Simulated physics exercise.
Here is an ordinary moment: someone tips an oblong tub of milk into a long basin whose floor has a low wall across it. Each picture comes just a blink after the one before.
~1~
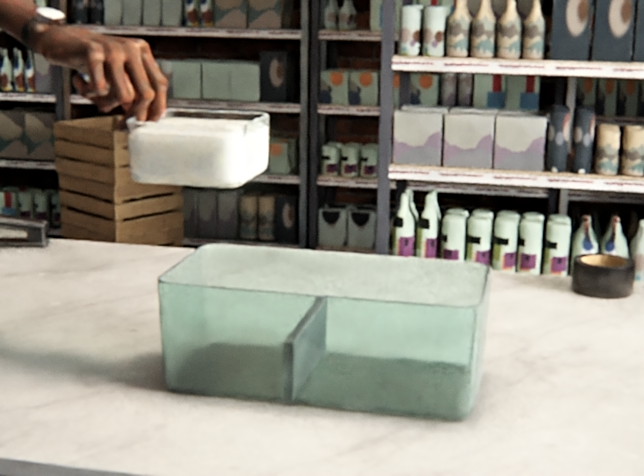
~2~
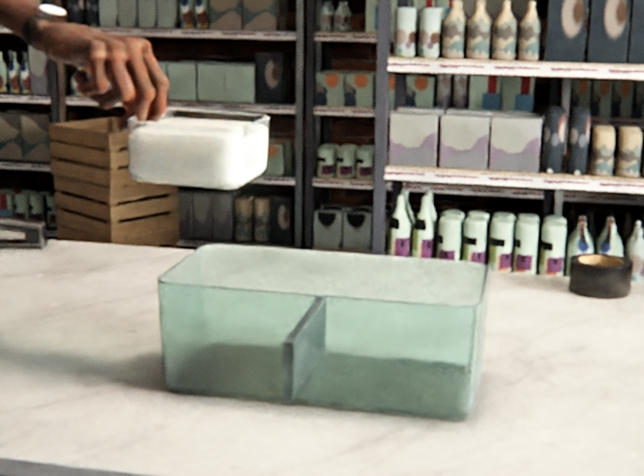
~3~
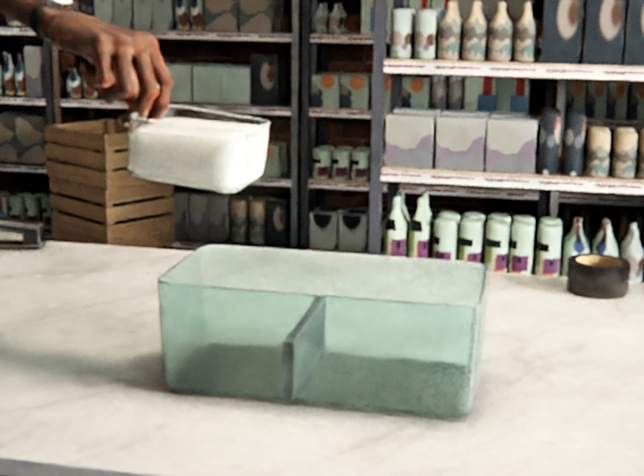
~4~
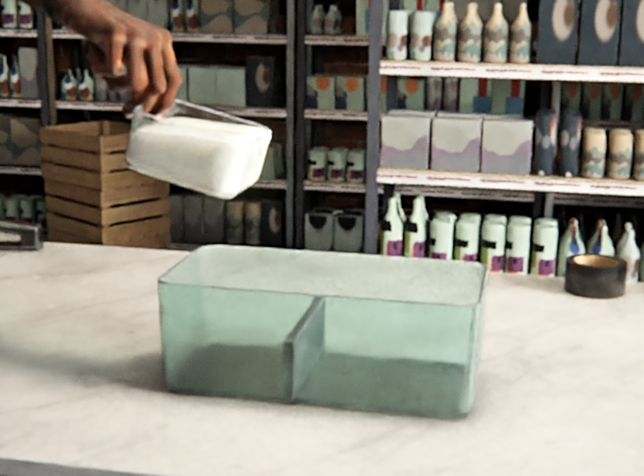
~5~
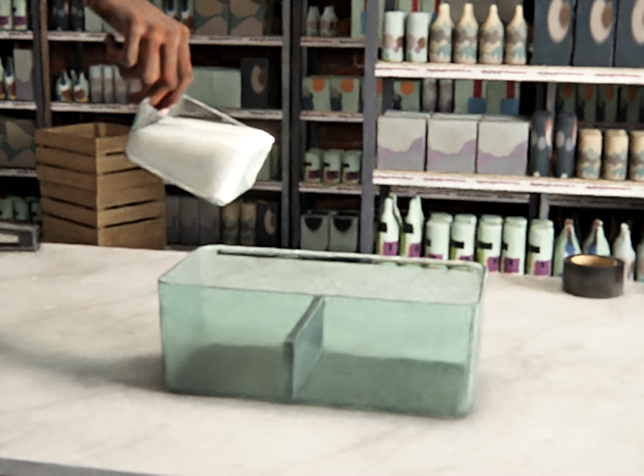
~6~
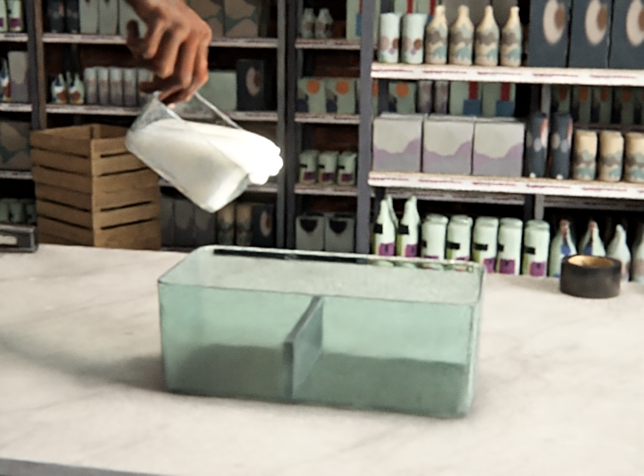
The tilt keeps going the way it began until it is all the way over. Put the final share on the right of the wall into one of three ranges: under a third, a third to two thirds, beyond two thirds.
Midrange share.
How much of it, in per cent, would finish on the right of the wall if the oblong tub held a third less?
About 20 percent.
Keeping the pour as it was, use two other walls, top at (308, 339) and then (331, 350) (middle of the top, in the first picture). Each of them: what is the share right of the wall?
55 per cent first, then 25 per cent.
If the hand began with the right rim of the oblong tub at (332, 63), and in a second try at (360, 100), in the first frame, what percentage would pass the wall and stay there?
About 90 % the first time, about 95 % the second.
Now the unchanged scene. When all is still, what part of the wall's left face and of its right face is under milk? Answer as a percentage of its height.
I'd say close to 20 per cent on the left side and 20 on the right.
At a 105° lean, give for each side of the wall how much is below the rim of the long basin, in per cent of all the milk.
Left: Roughly 20 %; right: Roughly 45 %.
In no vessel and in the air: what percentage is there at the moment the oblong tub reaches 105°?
Something close to 30 percent of it.
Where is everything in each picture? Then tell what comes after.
In the first picture, it leans 0°; its right rim is at (256, 122); the milk meets the walls at (149, 124) and (256, 129); the long basin's rim runs from (181, 263) to (486, 287); the wall's top is at (307, 320).
In the second picture, it leans 2°; its right rim is at (256, 124); the milk meets the walls at (149, 124) and (256, 130).
In the third picture, it leans 6°; its right rim is at (258, 130); the milk meets the walls at (149, 123) and (257, 132).
In the fourth picture, it leans 14°; its right rim is at (259, 139); the milk meets the walls at (151, 123) and (260, 134).
In the fifth picture, it leans 24°; its right rim is at (260, 150); the milk meets the walls at (149, 125) and (260, 141); 3 per cent is over the edge.
In the sixth picture, it leans 36°; its right rim is at (258, 164); the milk meets the walls at (147, 124) and (255, 149); 10 per cent is over the edge.
A moment on, the tilt is 105° and 10 per cent is still to pour, 19 is left of the wall and 43 right of it.
Next, the tilt is 121° and 0 per cent is still to pour, 47 is left of the wall and 49 right of it.
Then the tilt is 121° and 0 per cent is still to pour, 48 is left of the wall and 50 right of it.
Later the tilt is 121° and 0 per cent is still to pour, 48 is left of the wall and 50 right of it.
Finally, 48 per cent lies left of the wall, 50 right of it and 1 outside.
